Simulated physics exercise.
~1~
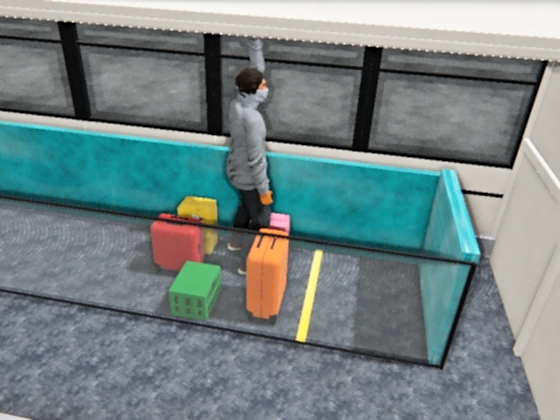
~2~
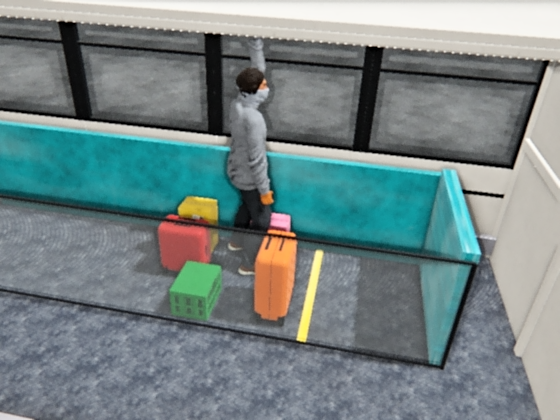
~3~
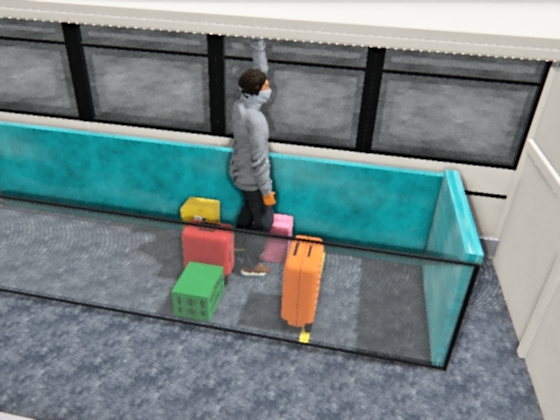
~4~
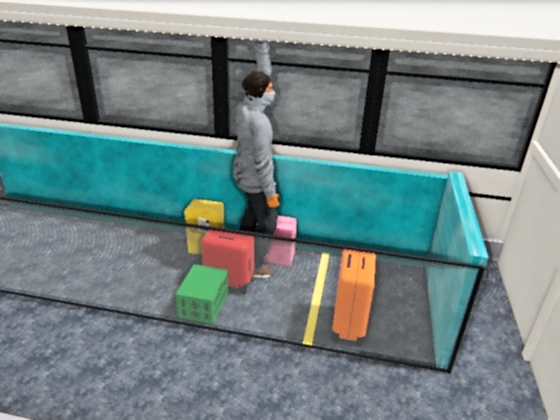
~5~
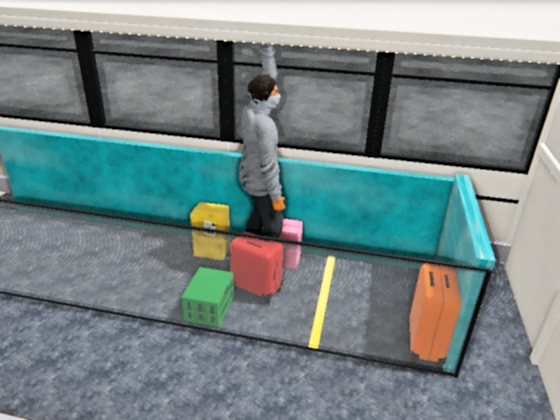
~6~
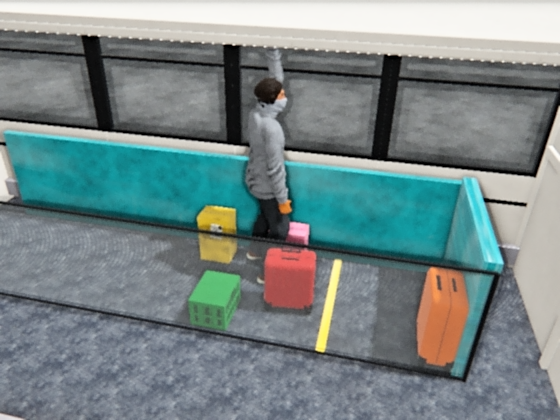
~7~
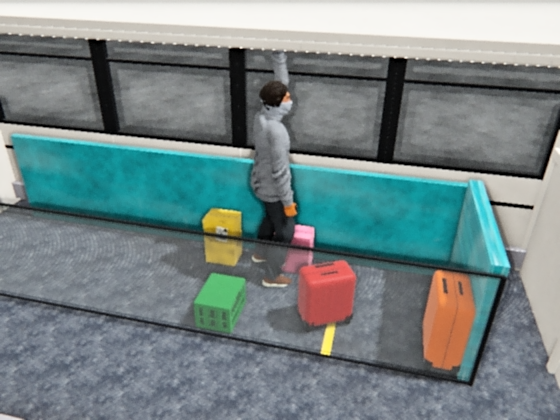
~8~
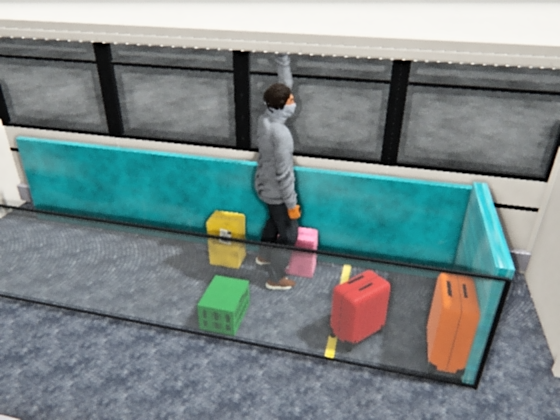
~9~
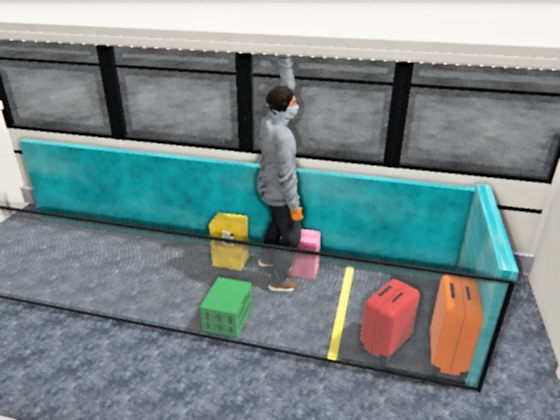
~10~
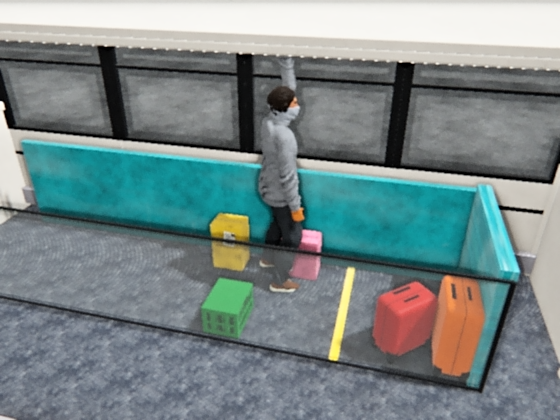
An orange suitcase rolls right across a yellow floor line to the end of a bus bay, and a smaller red case follows, crossing the line and stopping beside it, while a standing masked passenger, a yellow pack, a green crate and a pink box stay put.
